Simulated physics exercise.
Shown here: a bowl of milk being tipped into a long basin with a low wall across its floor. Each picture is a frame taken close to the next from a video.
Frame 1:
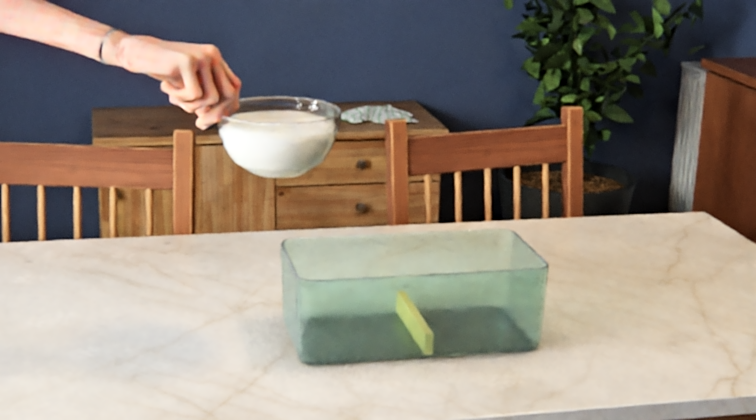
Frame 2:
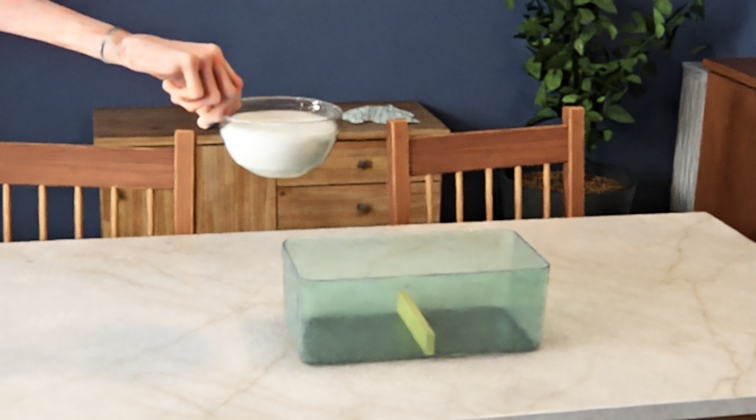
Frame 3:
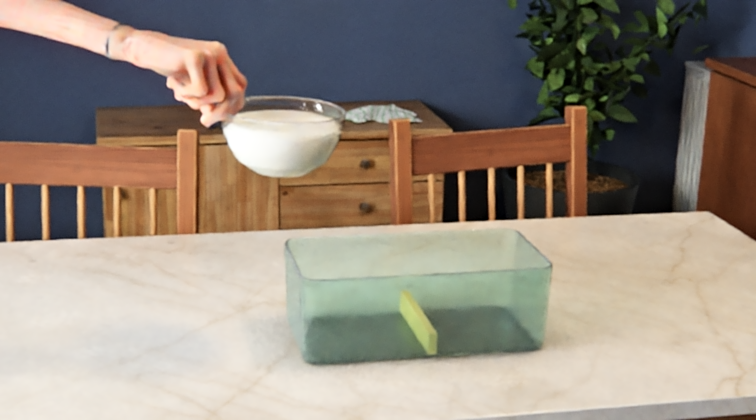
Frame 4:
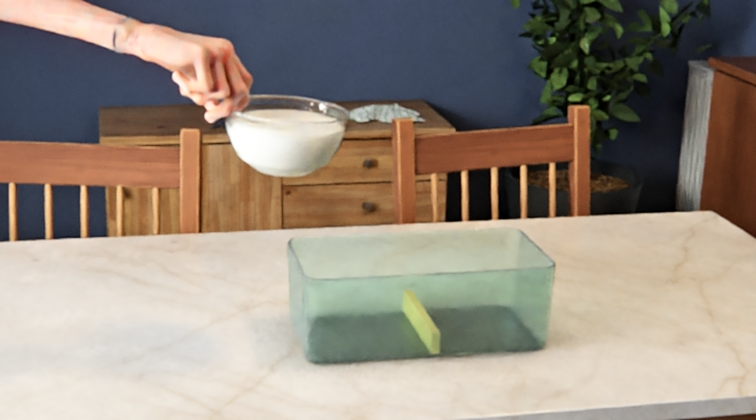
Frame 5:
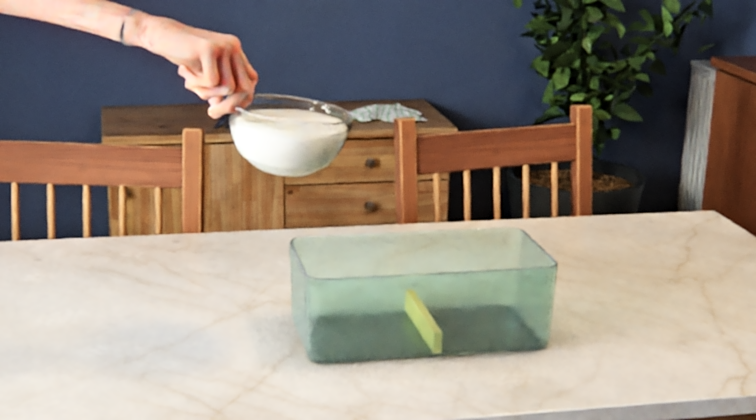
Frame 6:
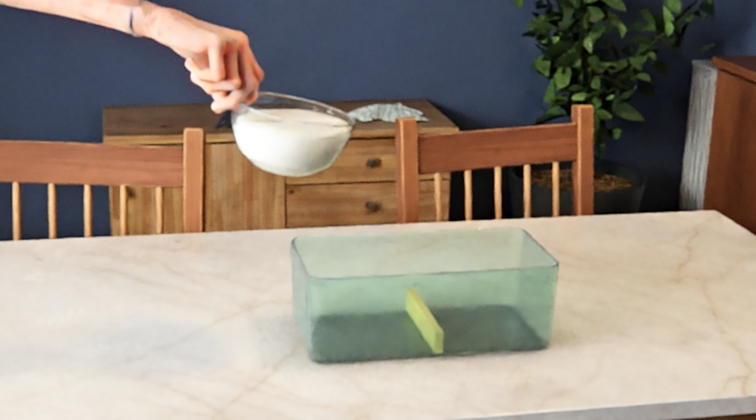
The clip shows a hand holding a glass bowl of milk above a long, translucent green basin with a low yellow-green wall across its floor, then slowly tilting the bowl slightly to the right.
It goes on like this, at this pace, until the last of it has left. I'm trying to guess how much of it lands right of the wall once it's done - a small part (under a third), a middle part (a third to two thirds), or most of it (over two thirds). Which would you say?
I'd say a small part, under a third.
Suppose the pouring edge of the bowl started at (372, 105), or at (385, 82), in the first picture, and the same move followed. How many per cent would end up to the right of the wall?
Close to 60 % for the first start and close to 65 % for the second.
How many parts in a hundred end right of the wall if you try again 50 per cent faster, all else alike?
Roughly 20 in a hundred.
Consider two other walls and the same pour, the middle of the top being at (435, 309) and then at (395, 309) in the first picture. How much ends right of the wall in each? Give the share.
Estimated: 15 % first, 40 % second.
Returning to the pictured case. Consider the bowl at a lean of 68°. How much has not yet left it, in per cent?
I'd put it near 50 %.
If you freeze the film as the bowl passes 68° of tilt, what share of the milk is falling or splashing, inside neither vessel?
Share out of both vessels: Approx. 40 %.
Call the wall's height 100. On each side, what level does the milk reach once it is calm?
The left side sits at 80 per cent and the right side at 20.
A moment on, the tilt is 68° and 50 per cent is still to pour, 9 is left of the wall and 0 right of it.
Next, the tilt is 97° and 4 per cent is still to pour, 78 is left of the wall and 5 right of it.
Then the tilt is 99° and 0 per cent is still to pour, 87 is left of the wall and 11 right of it.
Later the tilt is 99° and 0 per cent is still to pour, 83 is left of the wall and 15 right of it.
In the end 83 per cent lies left of the wall, 15 right of it and 2 outside.
